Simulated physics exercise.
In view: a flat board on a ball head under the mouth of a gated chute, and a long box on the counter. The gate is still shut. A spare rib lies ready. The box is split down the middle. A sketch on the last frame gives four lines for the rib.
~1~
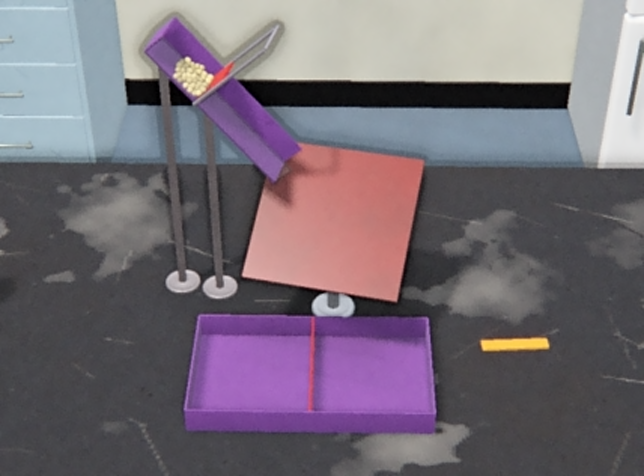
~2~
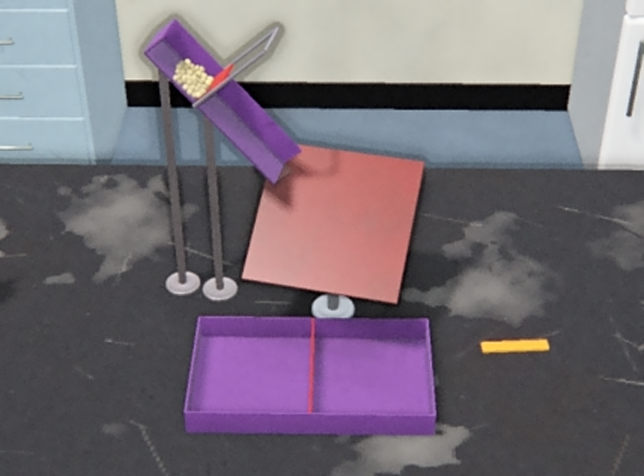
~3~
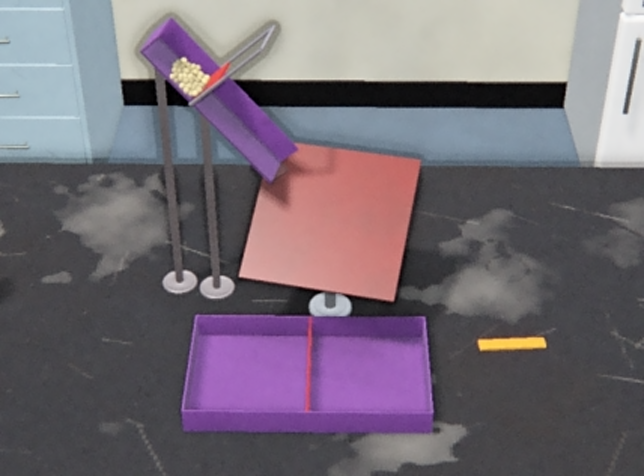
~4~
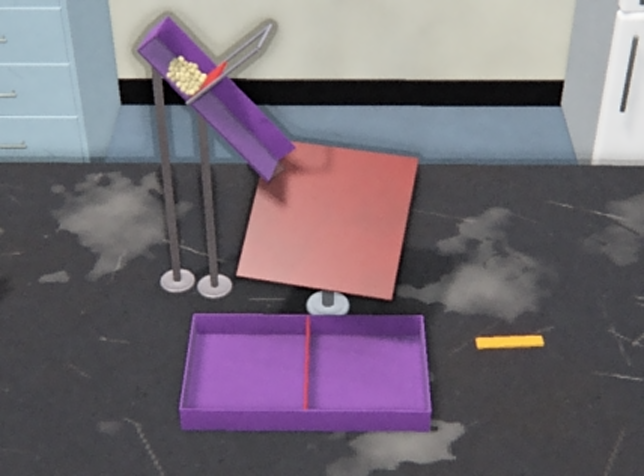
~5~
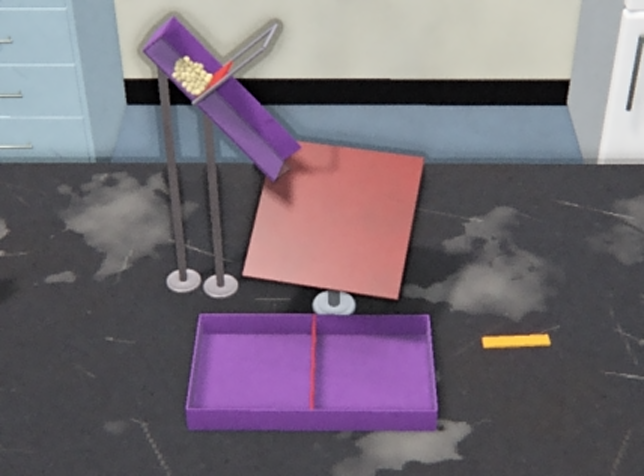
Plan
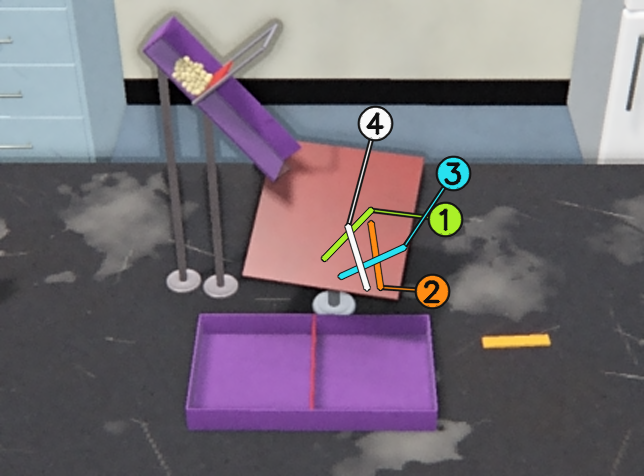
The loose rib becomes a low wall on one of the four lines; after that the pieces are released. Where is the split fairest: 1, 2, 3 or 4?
Go for 3.
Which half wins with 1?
More lands on the left.
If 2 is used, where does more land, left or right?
The right half.
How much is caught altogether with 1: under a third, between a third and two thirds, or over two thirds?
Line 1 gives over two thirds.
On the marked copy, line 1 from (371, 210) to (324, 258); line 2 from (371, 223) to (380, 287); line 3 from (403, 247) to (341, 276); line 4 from (348, 226) to (367, 288).
For line 1, of what is caught, the larger part in the left half, about a tenth in the right.
For line 2, of what is caught, about a tenth in the left half, the larger part in the right.
For line 3, of what is caught, roughly half in the left half, roughly half in the right.
For line 4, of what is caught, roughly a quarter in the left half, the larger part in the right.
